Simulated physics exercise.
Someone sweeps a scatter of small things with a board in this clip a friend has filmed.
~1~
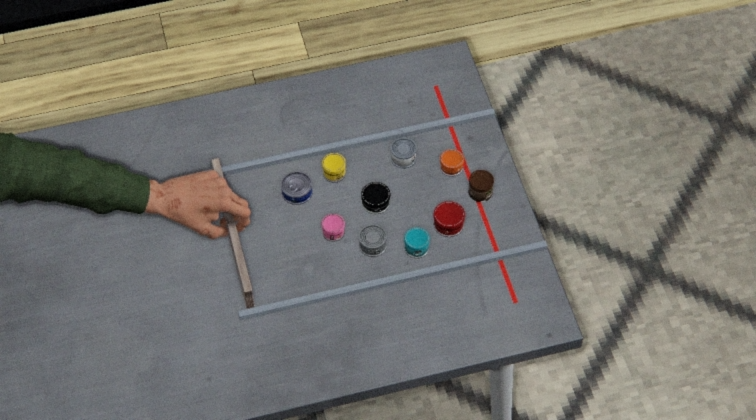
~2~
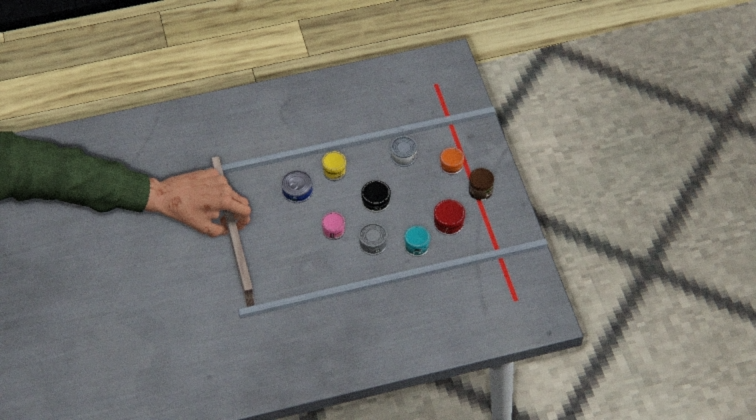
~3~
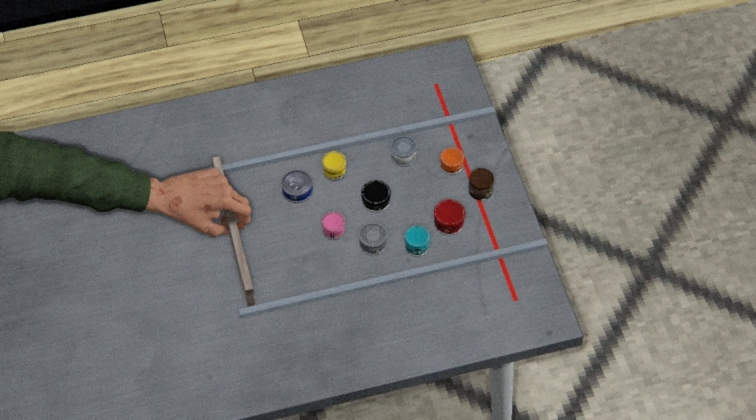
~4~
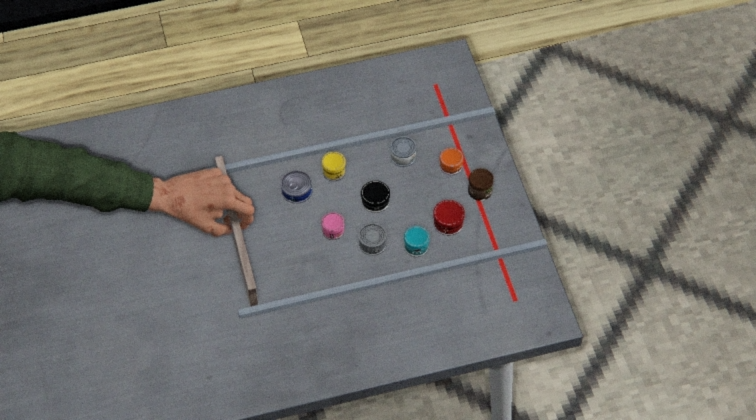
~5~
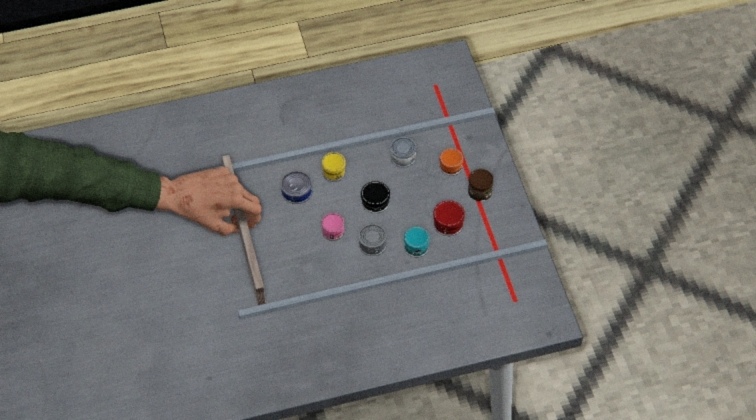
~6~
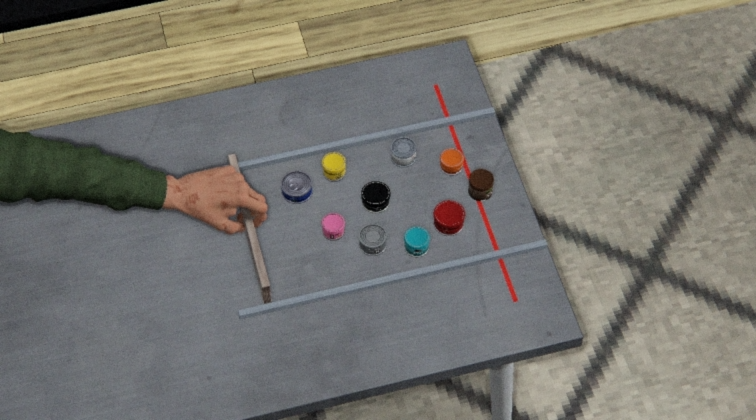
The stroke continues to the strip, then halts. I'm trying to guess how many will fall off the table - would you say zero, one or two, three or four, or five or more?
I would say zero.
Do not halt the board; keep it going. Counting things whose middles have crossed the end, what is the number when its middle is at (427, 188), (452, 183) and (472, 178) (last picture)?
In order, that gives 0, then 0, then 0.
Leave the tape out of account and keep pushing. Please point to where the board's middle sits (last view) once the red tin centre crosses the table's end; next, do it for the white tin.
The red tin gives roughly (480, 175), the white tin roughly (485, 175).
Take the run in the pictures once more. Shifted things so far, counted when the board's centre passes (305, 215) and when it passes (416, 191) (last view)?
1 and 8.
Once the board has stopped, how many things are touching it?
The count in contact is 6.
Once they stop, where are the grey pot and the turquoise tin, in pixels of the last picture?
The first comes to rest at (498, 212), and the second at (505, 233).
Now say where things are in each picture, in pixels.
Brown tub (481, 186); orange tin (452, 163); red tin (449, 219); board (233, 233); tape (474, 189), in the first picture.
Orange tin (452, 161); blue pot (297, 187), in the second picture.
Red tin (449, 217); black pot (376, 196), in the third picture.
Brown tub (481, 185); pink pot (333, 226), in the fourth picture.
Orange tin (451, 162); yellow pot (334, 167), in the fifth picture.
Brown tub (481, 185); orange tin (452, 162); red tin (449, 218); board (249, 228); tape (474, 188), in the sixth picture.
Soon after, none off yet; brown tub at rest near (481, 185); orange tin at rest near (452, 162); red tin at rest near (449, 218).
After that, none off yet; brown tub at rest near (481, 185); orange tin at rest near (452, 162); red tin moving near (452, 217).
In the end, the number that fall off is zero.
